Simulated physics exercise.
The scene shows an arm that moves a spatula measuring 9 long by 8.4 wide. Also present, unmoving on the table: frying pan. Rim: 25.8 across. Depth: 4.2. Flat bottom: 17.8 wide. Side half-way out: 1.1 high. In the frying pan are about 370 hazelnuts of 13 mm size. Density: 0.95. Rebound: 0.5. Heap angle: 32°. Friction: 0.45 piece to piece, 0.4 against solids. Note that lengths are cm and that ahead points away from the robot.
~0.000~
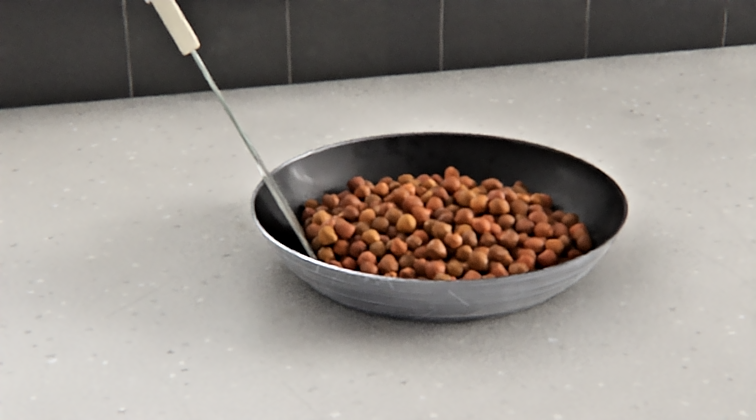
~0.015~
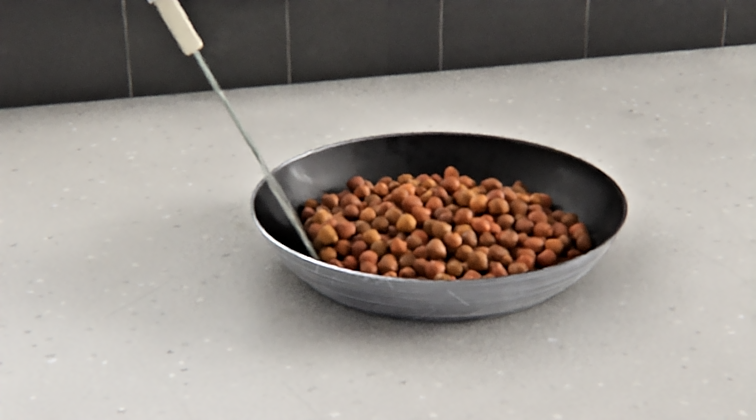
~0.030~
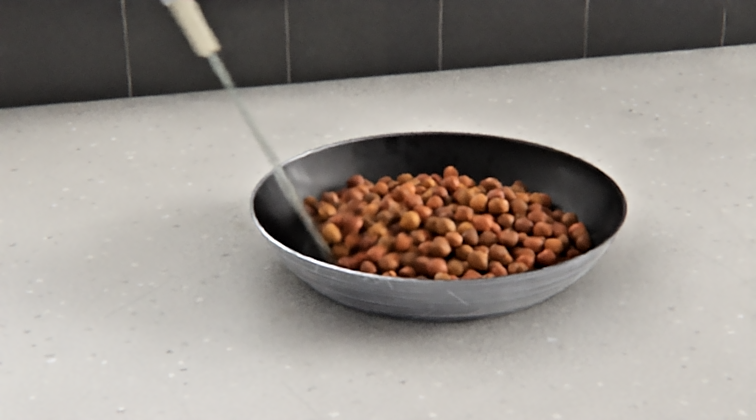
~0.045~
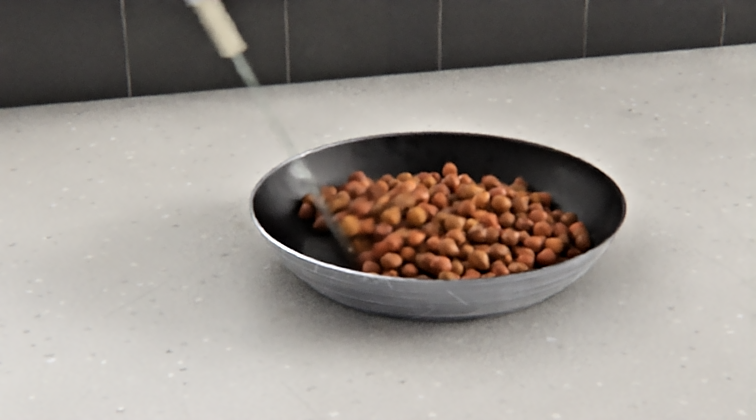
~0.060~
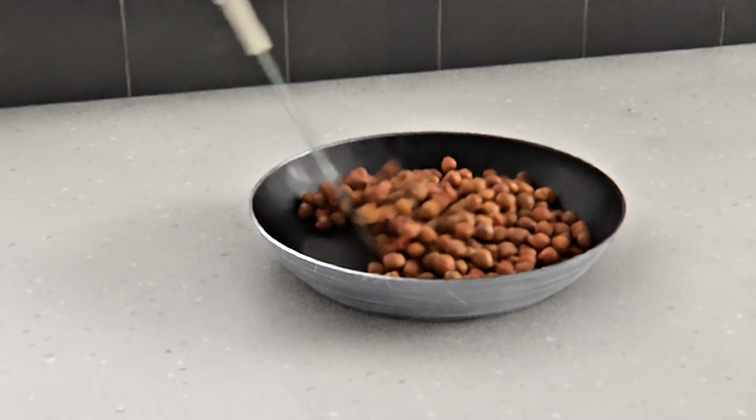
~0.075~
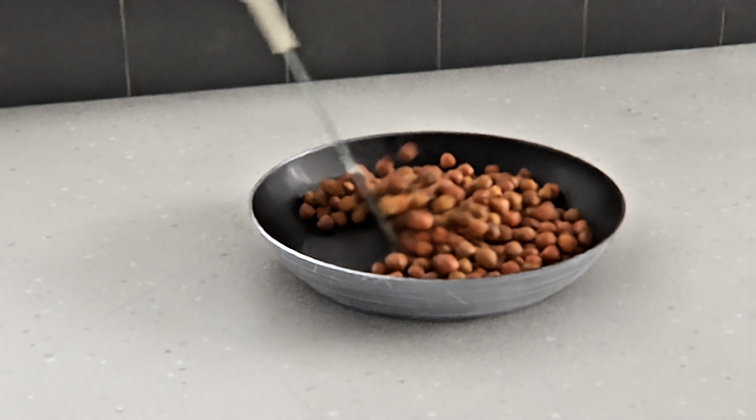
Spatula with a pale handle pushing rightward through reddish-brown hazelnuts in a dark frying pan, heaping them and baring the pan's left side.
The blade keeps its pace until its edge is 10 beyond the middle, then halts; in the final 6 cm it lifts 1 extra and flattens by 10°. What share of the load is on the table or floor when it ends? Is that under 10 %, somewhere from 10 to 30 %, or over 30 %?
It is over 30 %.
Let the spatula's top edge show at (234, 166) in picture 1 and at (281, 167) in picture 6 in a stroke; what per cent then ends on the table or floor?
25 per cent.
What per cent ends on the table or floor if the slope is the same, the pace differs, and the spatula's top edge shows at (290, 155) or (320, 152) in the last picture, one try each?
20 % and 35 %.
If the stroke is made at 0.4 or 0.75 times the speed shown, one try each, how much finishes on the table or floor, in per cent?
Around 20 per cent, then around 40 per cent, would end on the table or floor.
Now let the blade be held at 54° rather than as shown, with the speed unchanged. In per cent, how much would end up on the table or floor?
My guess is close to 35 per cent.
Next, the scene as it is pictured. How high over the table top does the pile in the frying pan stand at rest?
Roughly 4.0 centimetres.
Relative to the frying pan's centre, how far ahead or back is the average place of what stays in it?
About 2.5 centimetres ahead.
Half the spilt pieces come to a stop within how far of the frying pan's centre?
Roughly 32 cm.
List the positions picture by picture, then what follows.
The spatula top edge at (253, 153), sloping 64°; upper third of the load around (438, 225), from x 310 to 585, top at y 175; 367 in the frying pan, in the first picture.
The spatula top edge at (256, 153), sloping 64°; upper third of the load around (438, 225), from x 310 to 585, top at y 175, in the second picture.
The spatula top edge at (270, 155), sloping 64°; upper third of the load around (430, 223), from x 305 to 585, top at y 175, in the third picture.
The spatula top edge at (294, 155), sloping 64°; upper third of the load around (430, 219), from x 305 to 585, top at y 170, in the fourth picture.
The spatula top edge at (318, 152), sloping 64°; upper third of the load around (445, 215), from x 305 to 585, top at y 165, in the fifth picture.
The spatula top edge at (342, 150), sloping 64°; upper third of the load around (447, 209), from x 305 to 585, top at y 155; 367 in the frying pan, in the sixth picture.
After 0.11 s, sloping 64°, highest piece 8 above the table; 367 in the frying pan.
After 0.15 s, sloping 61°, highest piece 8 above the table; 367 in the frying pan.
After 0.37 s, sloping 54°, highest piece 18 above the table; 225 in the frying pan, 55 on the table or floor, 87 on the blade or in flight.
After 1.42 s, sloping 54°, highest piece 4 above the table; 224 in the frying pan, 143 on the table or floor.
In the end, 224 in the frying pan, 143 on the table or floor. That is 39 % on the table or floor.
